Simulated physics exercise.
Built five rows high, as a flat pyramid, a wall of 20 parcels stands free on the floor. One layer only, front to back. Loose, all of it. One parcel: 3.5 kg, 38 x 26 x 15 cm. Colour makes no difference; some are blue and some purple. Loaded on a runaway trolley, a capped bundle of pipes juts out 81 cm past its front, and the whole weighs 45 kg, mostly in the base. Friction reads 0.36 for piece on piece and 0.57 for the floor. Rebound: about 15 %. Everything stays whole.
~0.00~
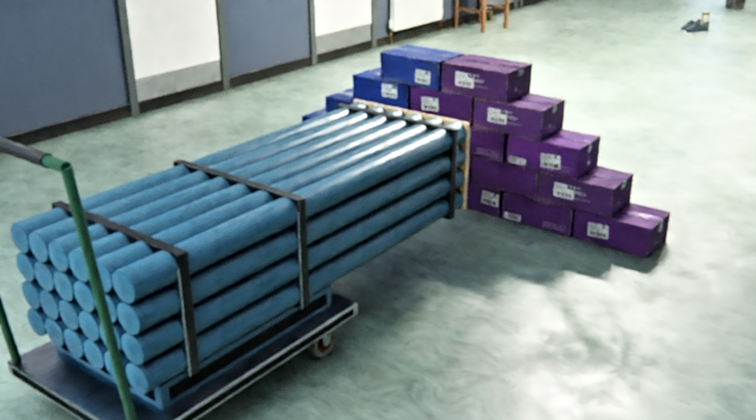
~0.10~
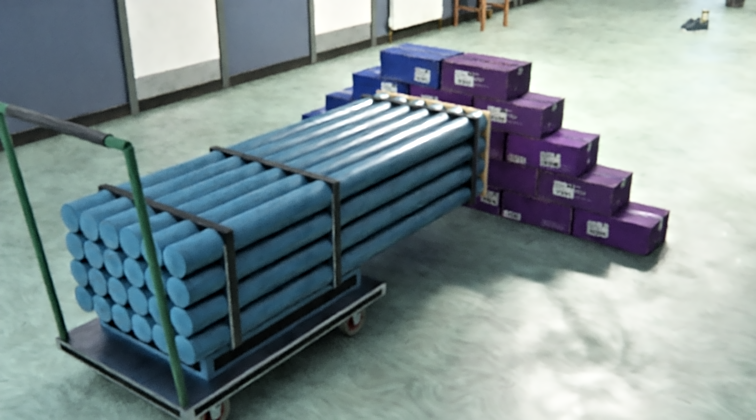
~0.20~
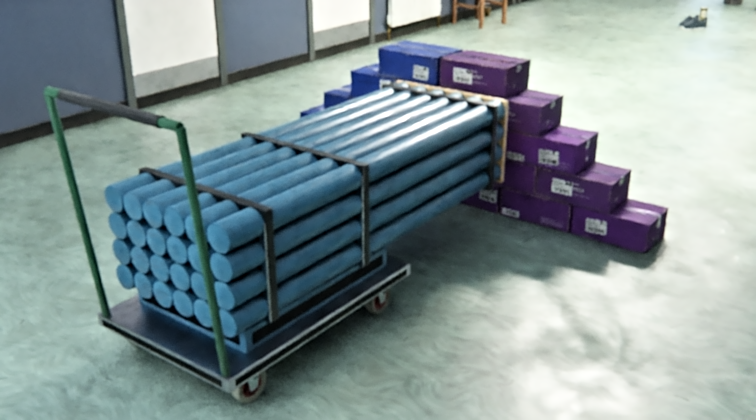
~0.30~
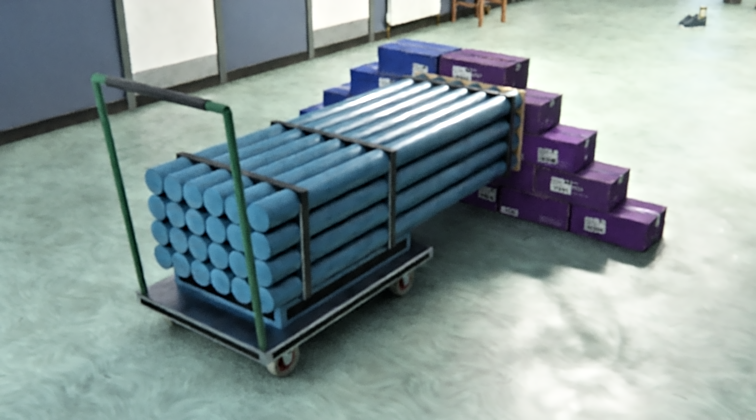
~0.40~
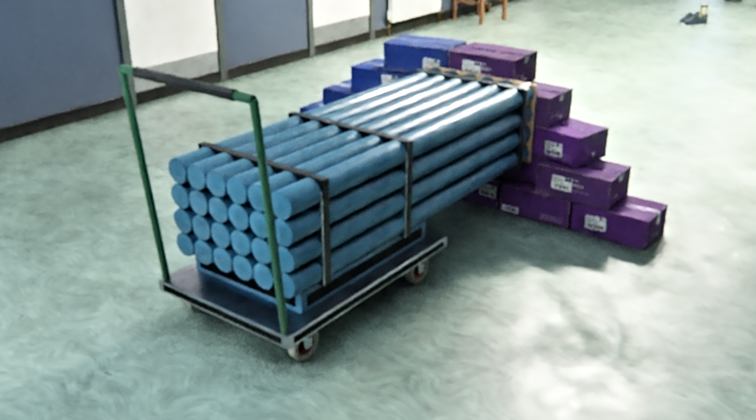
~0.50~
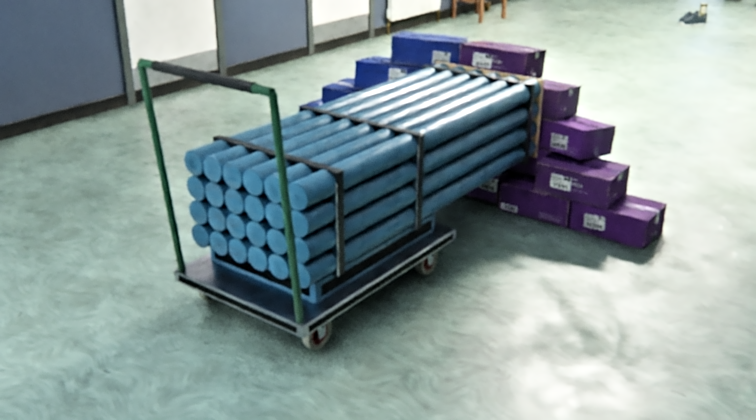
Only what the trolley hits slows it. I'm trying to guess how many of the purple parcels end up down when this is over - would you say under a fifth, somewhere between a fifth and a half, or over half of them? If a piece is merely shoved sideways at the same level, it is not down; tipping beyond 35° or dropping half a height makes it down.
I would say over half of them.
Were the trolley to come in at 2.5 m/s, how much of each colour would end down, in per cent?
Share down, in per cent: Purple 60, blue 30.
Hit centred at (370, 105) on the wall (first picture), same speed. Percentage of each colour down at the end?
Result - purple: 50 %; blue: 70 %.
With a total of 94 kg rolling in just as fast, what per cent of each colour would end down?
Result: Purple 60 and blue 30 in a hundred.
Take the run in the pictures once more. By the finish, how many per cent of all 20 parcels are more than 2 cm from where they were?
Shifted share: 55 %.
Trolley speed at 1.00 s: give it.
Roughly 0.2 m/s.
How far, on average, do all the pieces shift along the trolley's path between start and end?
Roughly 45 cm.
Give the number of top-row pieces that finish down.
Count: 2.
By 0.60 s, load 21 cm past the wall's line, still rolling; none of the 11 purple parcels down (0 of 20 in all colours); top purple parcel tilted 17°; top blue parcel tilted 17°.
By 0.76 s, load 29 cm past the wall's line, still rolling; 8 of the 11 purple parcels down (11 of 20 in all colours); top purple parcel tilted 39°, 15 cm lower; top blue parcel tilted 40°, 11 cm lower.
By 1.00 s, load 37 cm past the wall's line, still rolling; 8 of the 11 purple parcels down (11 of 20 in all colours); top purple parcel on its side; top blue parcel on its side.
By 1.32 s, load 43 cm past the wall's line, still rolling; 8 of the 11 purple parcels down (11 of 20 in all colours); top purple parcel upside down; top blue parcel tilted 51°, 52 cm lower.
When it is over (2.4 s), load 72 cm past the wall's line, still rolling; 8 of the 11 purple parcels down (11 of 20 in all colours); top purple parcel upside down; top blue parcel 61 cm lower. That is 73 per cent. In pixels of the last frame, middles, top purple parcel near (556, 114), top blue parcel near (456, 81).
